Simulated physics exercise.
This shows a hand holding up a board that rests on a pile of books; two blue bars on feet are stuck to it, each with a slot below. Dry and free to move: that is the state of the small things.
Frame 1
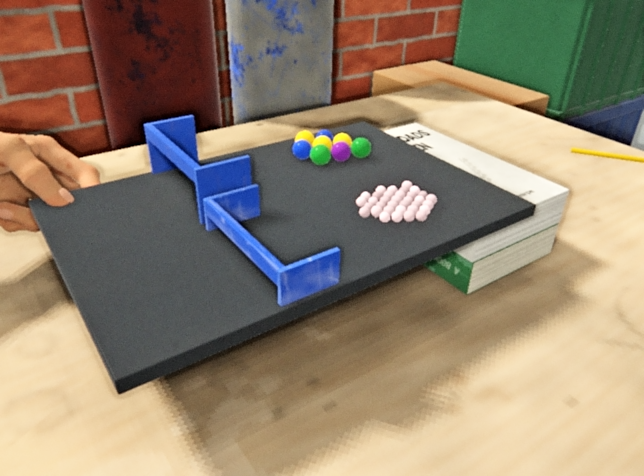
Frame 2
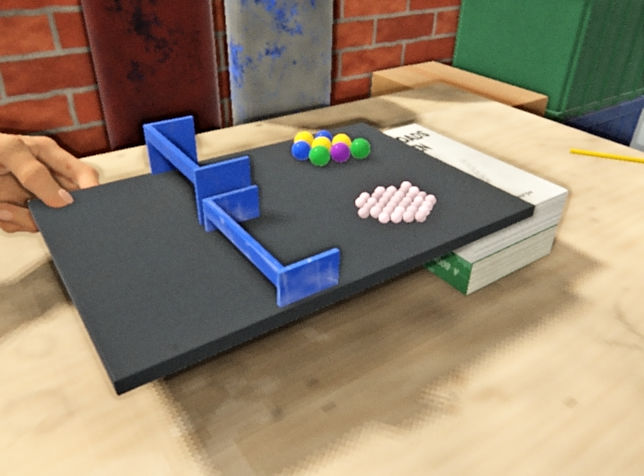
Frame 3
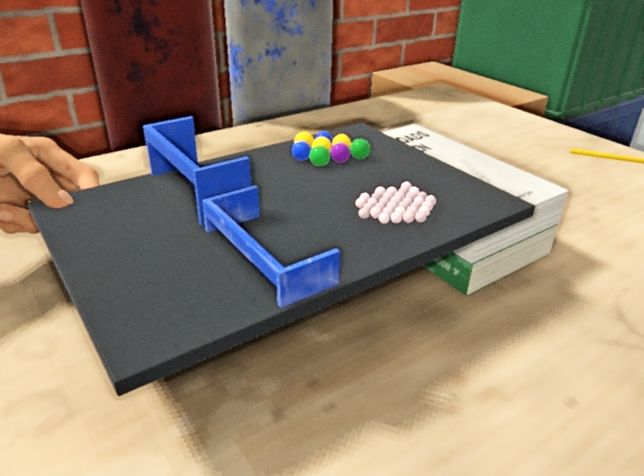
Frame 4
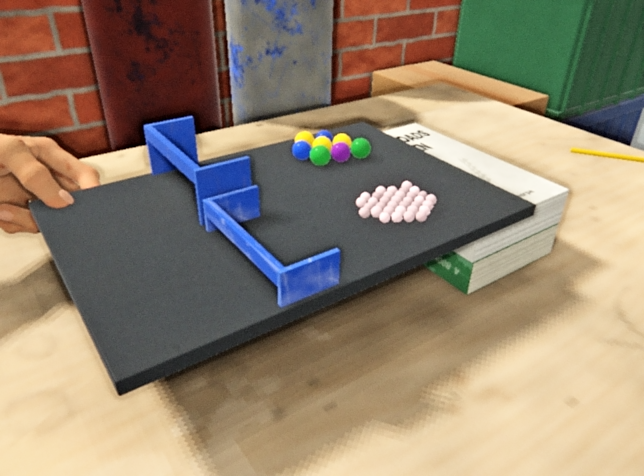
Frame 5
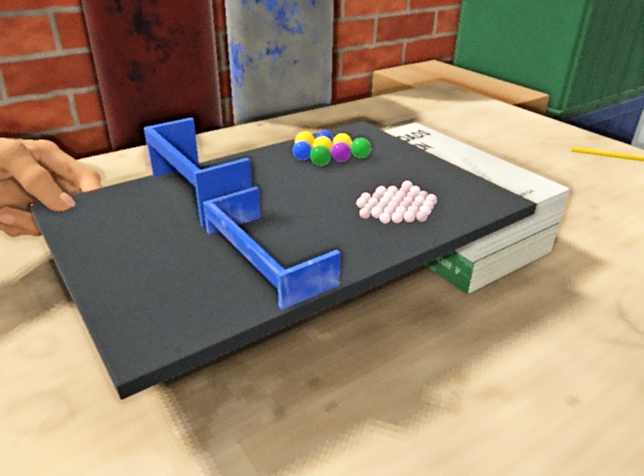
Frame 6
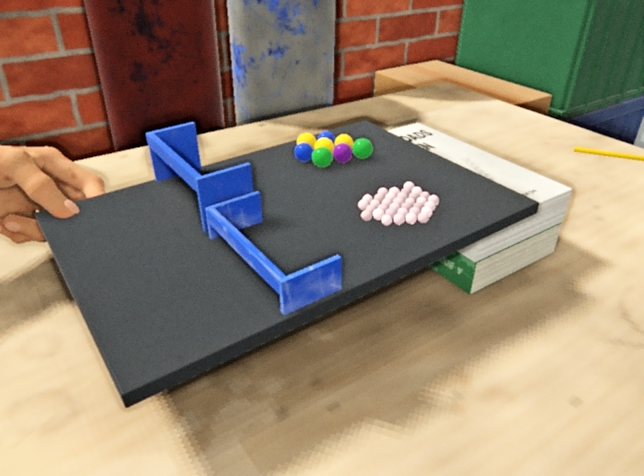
A hand at the left holds one end of a dark grey board whose other end rests on books on a pale wooden table, seen from slightly above before a brick wall and green box. Two blue barriers cross the board's middle, with colourful balls behind and pale pink beads nearer on the right. The hand stays nearly still, then lowers its end very slightly, while the balls and beads keep their places.
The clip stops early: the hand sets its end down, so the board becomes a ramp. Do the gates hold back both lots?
So the near portion makes it beneath, and as for the far portion, it makes it beneath.
Then, 0.46 s later than the last frame, board sloping at 10°; near portion on its way down; far portion on its way down.
Then, 0.86 s later than the last frame, board resting at 14°; near portion every one past its gate; far portion every one past its gate.
When it is over, board resting at 14°; near portion every one past its gate; far portion every one past its gate.
